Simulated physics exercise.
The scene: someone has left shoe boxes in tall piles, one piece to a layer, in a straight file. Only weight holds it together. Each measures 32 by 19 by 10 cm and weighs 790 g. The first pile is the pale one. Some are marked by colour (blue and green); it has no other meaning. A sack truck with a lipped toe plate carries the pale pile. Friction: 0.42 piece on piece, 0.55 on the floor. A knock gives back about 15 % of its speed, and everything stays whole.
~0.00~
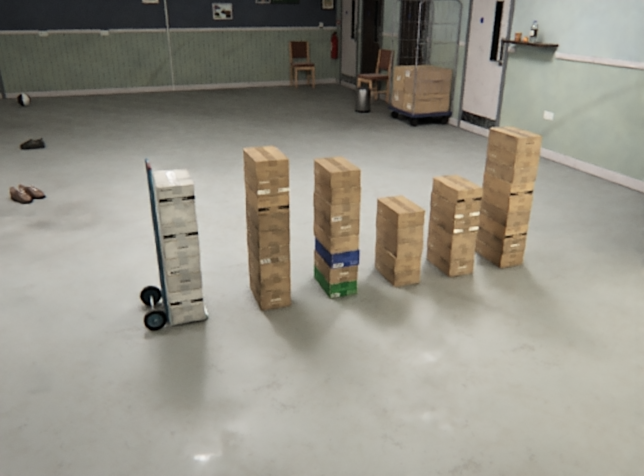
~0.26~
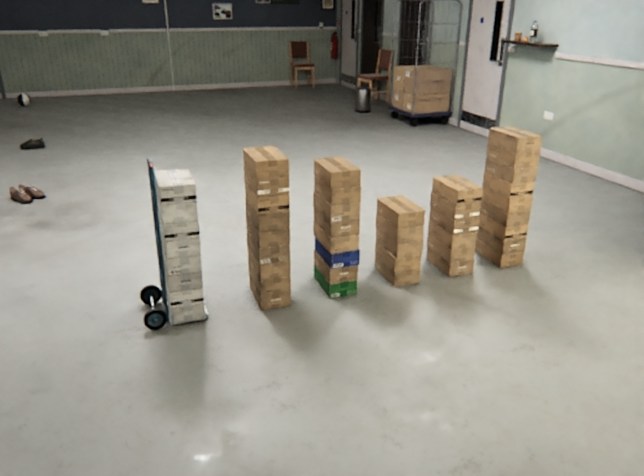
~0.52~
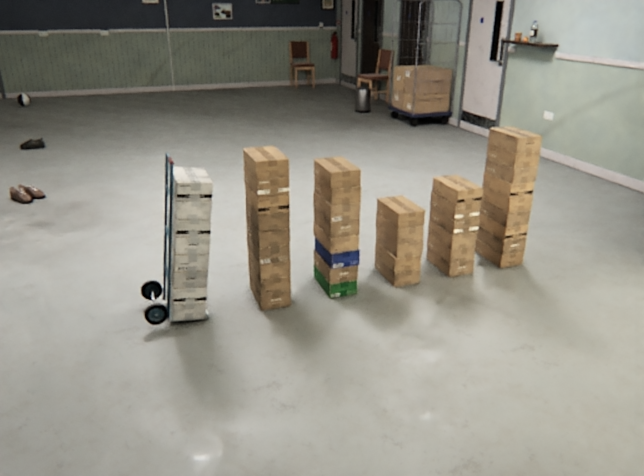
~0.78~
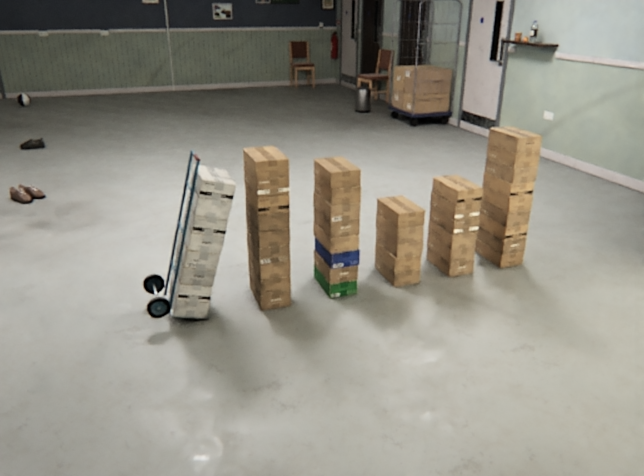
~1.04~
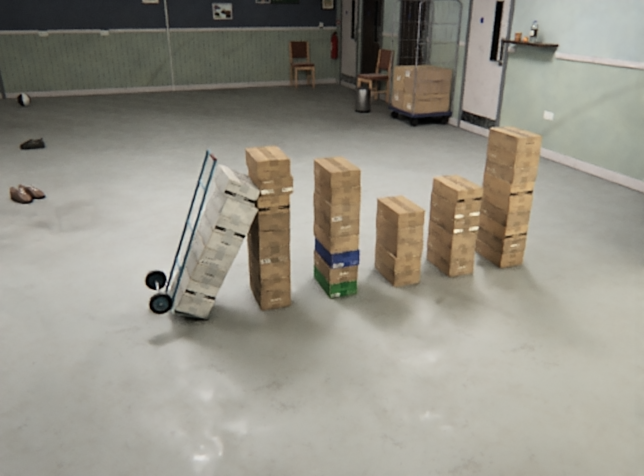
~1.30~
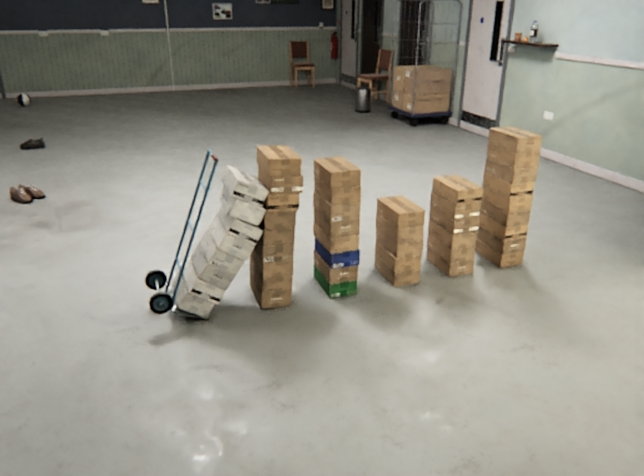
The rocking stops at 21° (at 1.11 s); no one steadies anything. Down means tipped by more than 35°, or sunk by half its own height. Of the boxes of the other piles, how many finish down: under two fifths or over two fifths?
The part is upwards of two fifths.
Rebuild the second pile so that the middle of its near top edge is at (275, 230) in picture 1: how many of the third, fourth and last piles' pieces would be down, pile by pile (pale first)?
In that case third 0, fourth 0, last 0.
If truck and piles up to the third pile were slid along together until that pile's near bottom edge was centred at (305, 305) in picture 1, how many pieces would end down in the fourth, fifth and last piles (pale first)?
In that case fourth 4, fifth 0, last 0.
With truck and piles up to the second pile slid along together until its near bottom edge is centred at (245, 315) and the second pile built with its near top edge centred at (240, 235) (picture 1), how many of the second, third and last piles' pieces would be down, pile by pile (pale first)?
In that case second 4, third 0, last 0.
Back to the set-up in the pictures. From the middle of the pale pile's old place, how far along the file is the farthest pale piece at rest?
About 80 cm.
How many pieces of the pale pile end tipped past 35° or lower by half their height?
8 pale pieces.
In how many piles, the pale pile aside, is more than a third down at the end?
5 in all.
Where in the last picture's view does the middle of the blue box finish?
Around (378, 257).
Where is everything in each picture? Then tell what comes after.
In the first frame (we follow the side turned to the camera), truck frame (154, 203) 0° forward; blue box (346, 260); green box (344, 289); no other piece has moved.
Truck frame (156, 202) 1° forward; blue box (346, 260), in the second frame.
Truck frame (171, 197) 7° forward, top of the pale pile leaning 7°; blue box (346, 260); no other piece has moved, in the third frame.
Truck frame (192, 193) 15° forward, top of the pale pile leaning 16°; green box (344, 289); no other piece has moved, in the fourth frame.
Truck frame (206, 192) 21° forward, top of the pale pile leaning 27°; blue box (346, 260); 2 stirred so far, in the fifth frame.
Truck frame (207, 192) 21° forward, top of the pale pile leaning 27°; blue box (346, 260); green box (344, 289); steepest lean 4°, the box at (280, 237); 9 stirred so far, in the sixth frame.
Around 1.80 s, 8 of the pale pile down; none of the 37 other boxes down, 12 disturbed.
Around 2.26 s, 8 of the pale pile down; 10 of the 37 other boxes down; blue box tipped 29°; green box tipped 29°.
Around 3.28 s, 8 of the pale pile down; 18 of the 37 other boxes down; blue box tipped 41°, 10 cm lower; green box tipped 31°.
Around 4.36 s, 8 of the pale pile down; 33 of the 37 other boxes down; blue box tipped 41°, 10 cm lower; green box tipped 31°.
Finally (5.7 s), 8 of the pale pile down; 33 of the 37 other boxes down; blue box tipped 41°, 10 cm lower; green box tipped 31°. That is 89 per cent. Seen by the last camera, middles, blue box near (378, 257), green box near (342, 272).
